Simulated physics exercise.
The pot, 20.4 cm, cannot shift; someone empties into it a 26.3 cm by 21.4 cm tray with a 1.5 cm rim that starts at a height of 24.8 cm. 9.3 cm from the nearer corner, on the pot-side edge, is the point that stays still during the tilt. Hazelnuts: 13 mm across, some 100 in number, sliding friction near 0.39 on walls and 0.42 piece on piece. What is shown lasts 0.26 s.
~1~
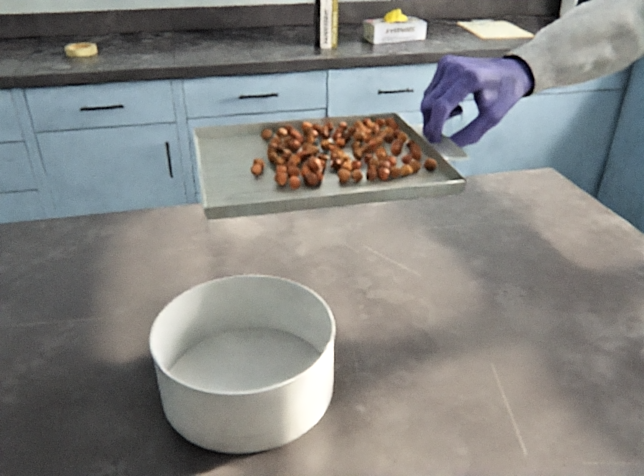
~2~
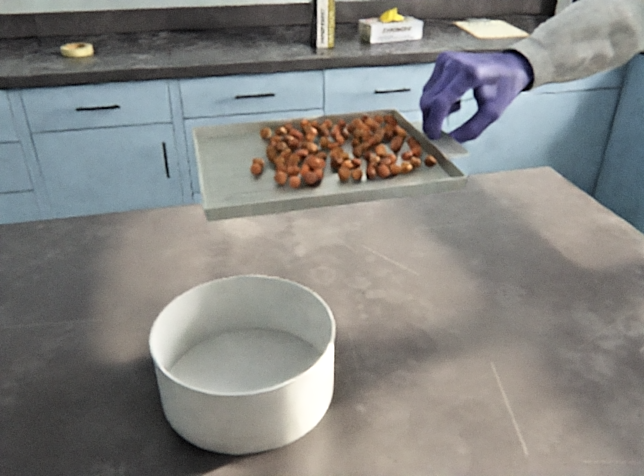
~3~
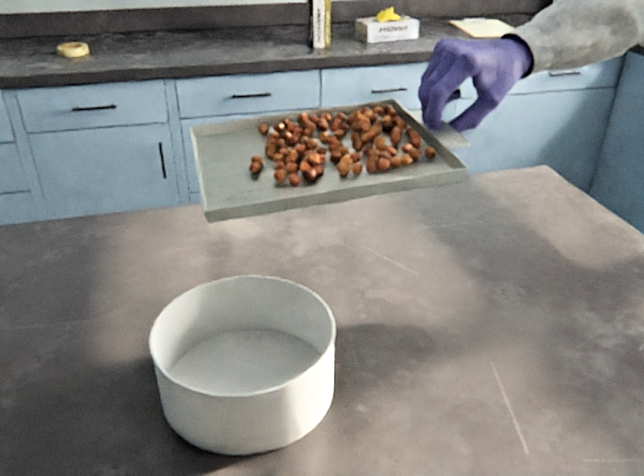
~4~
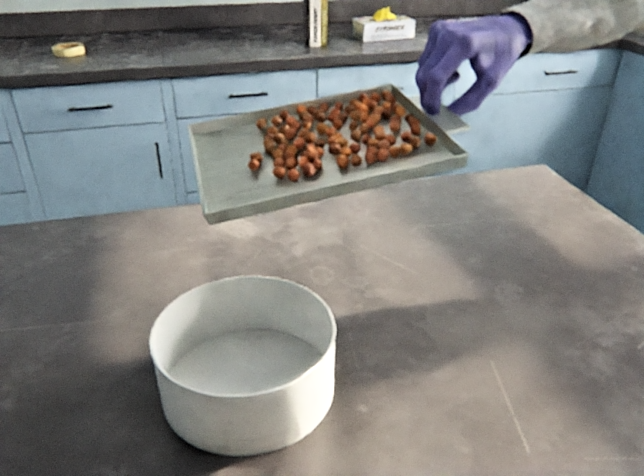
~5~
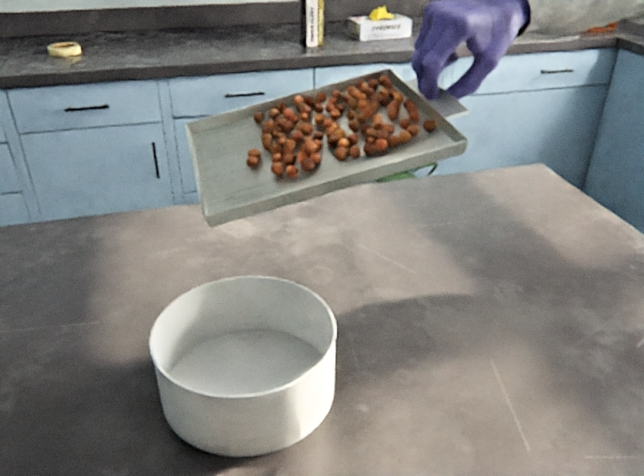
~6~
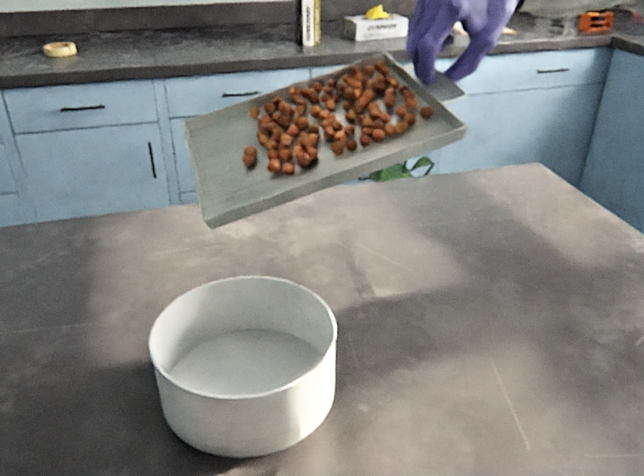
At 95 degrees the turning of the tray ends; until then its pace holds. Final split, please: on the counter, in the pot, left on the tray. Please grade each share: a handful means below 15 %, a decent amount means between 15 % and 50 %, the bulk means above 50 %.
Counter: A decent amount, pot: The bulk, tray: A handful.
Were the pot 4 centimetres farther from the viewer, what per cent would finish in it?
Around 70 per cent.
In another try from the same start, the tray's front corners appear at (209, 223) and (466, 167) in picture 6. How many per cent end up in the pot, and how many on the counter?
Pot: 95, counter: 5.
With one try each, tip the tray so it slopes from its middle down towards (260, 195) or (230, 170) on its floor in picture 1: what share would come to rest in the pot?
That would be close to 100 per cent, then close to 25 per cent.
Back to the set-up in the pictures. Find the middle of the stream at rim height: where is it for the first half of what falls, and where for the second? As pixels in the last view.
First half close to (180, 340), second half close to (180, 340).
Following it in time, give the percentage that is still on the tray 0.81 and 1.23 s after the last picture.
Roughly 80 then 10.
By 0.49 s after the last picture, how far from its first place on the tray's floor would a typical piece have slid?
Displacement on the tray: Roughly 14 cm.
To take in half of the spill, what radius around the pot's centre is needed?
That comes to near 26 cm.
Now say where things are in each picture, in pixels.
Tray tilt 0 degrees, front corners at (206, 206) and (464, 179); middle of the pieces at (333, 149); pot at (244, 326), in the first frame.
Tray tilt 1 degrees, front corners at (207, 207) and (464, 176); middle of the pieces at (333, 147), in the second frame.
Tray tilt 4 degrees, front corners at (206, 209) and (465, 167), lowest corner left front; middle of the pieces at (332, 141), in the third frame.
Tray tilt 7 degrees, front corners at (206, 212) and (465, 153), lowest corner left front; middle of the pieces at (331, 132), in the fourth frame.
Tray tilt 12 degrees, front corners at (206, 215) and (465, 139), lowest corner left front; middle of the pieces at (328, 123), in the fifth frame.
Tray tilt 16 degrees, front corners at (206, 217) and (463, 125), lowest corner left front; middle of the pieces at (324, 115); pot at (244, 329), in the sixth frame.
Then, 0.49 s after the last picture, tilt 54 degrees; the tray holds 95 %, the pot 0 %.
Then, 0.81 s after the last picture, tilt 79 degrees; the tray holds 80 %, the pot 10 %.
Then, 1.23 s after the last picture, tilt 95 degrees; the tray holds 10 %, the pot 55 %.
In the end, counter 25 %, pot 75 %, tray 0 %.
